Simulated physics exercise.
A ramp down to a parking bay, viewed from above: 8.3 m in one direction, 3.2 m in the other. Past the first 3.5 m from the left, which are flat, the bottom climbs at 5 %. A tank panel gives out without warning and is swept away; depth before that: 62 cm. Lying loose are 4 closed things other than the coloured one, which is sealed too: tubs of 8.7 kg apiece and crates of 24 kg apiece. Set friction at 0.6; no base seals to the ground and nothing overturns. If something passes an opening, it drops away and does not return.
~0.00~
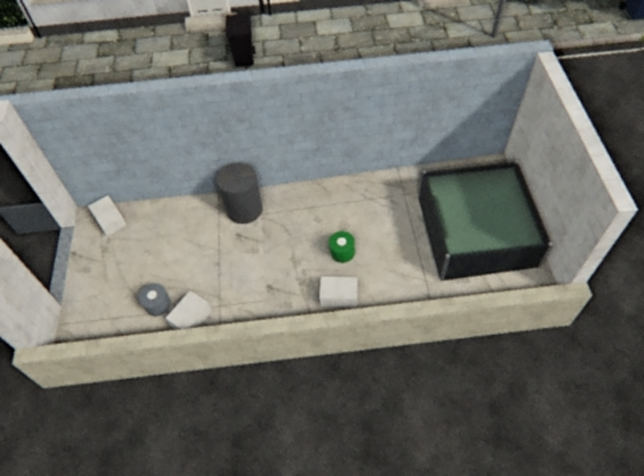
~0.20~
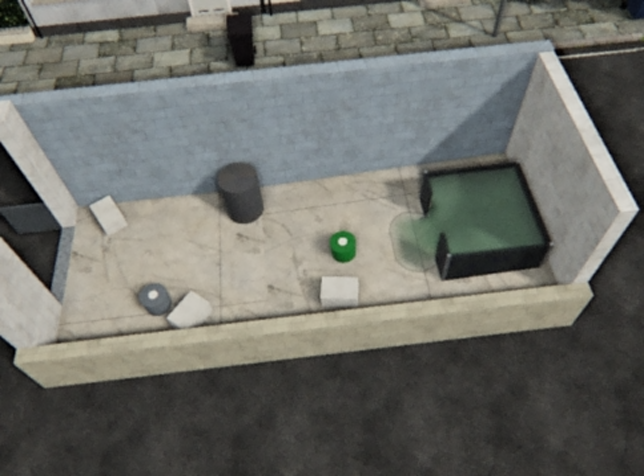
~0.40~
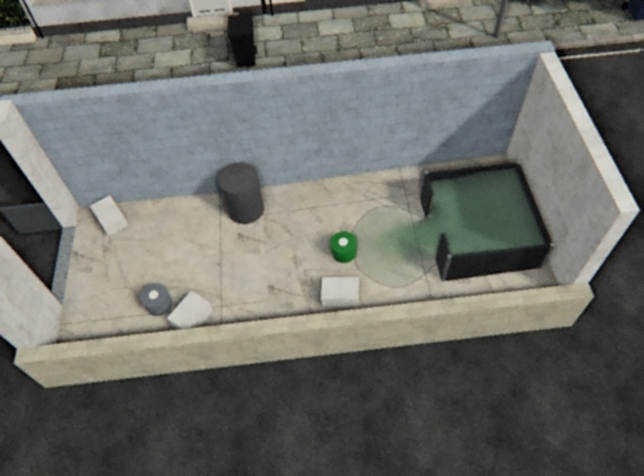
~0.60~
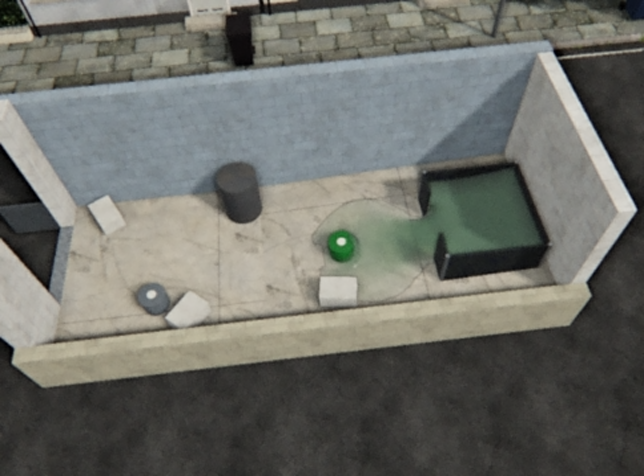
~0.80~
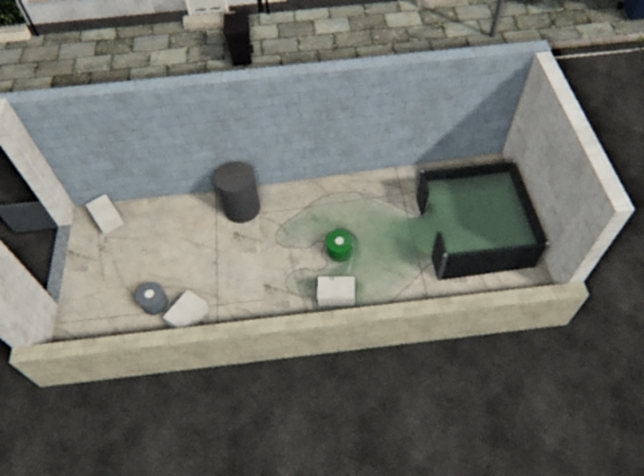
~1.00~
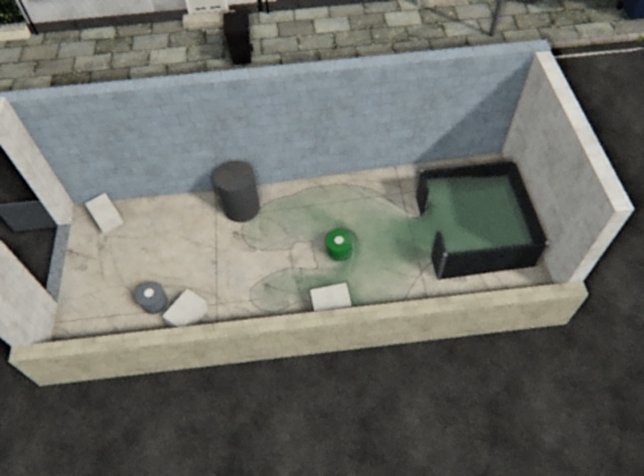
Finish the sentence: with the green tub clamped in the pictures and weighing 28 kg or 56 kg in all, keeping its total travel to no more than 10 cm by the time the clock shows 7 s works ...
With neither.
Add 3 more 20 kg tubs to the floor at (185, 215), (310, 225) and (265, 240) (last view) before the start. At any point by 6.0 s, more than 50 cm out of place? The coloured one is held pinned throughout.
Result by item: Within it; beyond it; beyond it.
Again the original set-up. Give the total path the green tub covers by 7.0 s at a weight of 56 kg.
I'd put it near 50 cm in all.
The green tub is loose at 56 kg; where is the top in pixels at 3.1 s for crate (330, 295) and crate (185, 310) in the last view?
I'd say close to (137, 308) and close to (118, 284).
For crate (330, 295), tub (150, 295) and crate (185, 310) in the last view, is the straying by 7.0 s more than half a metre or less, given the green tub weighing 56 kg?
Well, the first one's too far, the next one's too far and the last one's too far.
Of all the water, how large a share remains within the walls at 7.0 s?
Still held: Near 80 %.
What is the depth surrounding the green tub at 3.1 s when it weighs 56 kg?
Something like 8 centimetres.
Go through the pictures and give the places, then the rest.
The green tub at (343, 242) rests on the ground; 2.6 m2 under water; 0 of 5 have shifted, in the first picture.
The green tub at (344, 242) rests on the ground; water covers 3.4 m2; 0 of 5 have shifted, in the second picture.
The green tub at (344, 242), on the bottom; 4.5 m2 under water; 0 of 5 have shifted, in the third picture.
The green tub at (342, 242), on the bottom; 5.6 m2 under water; 0 of 5 have shifted, in the fourth picture.
The green tub at (340, 241), on the bottom; 7.0 m2 under water; 0 of 5 have shifted, in the fifth picture.
The green tub at (340, 240) rests on the ground; water covers 8.9 m2; 1 of 5 have shifted, in the sixth picture.
After 1.4 s the green tub would be 105 cm from its start with 28 kg and 28 cm from its start with 56 kg; 12 cm of water round it then.
After 3.1 s the green tub would be 197 cm from its start with 28 kg and 47 cm from its start with 56 kg; 8 cm of water round it then.
After 4.9 s the green tub would be 197 cm from its start with 28 kg and 47 cm from its start with 56 kg; 5 cm of water round it then.
After 7.0 s the green tub would be 197 cm from its start with 28 kg and 47 cm from its start with 56 kg; 4 cm of water round it then.
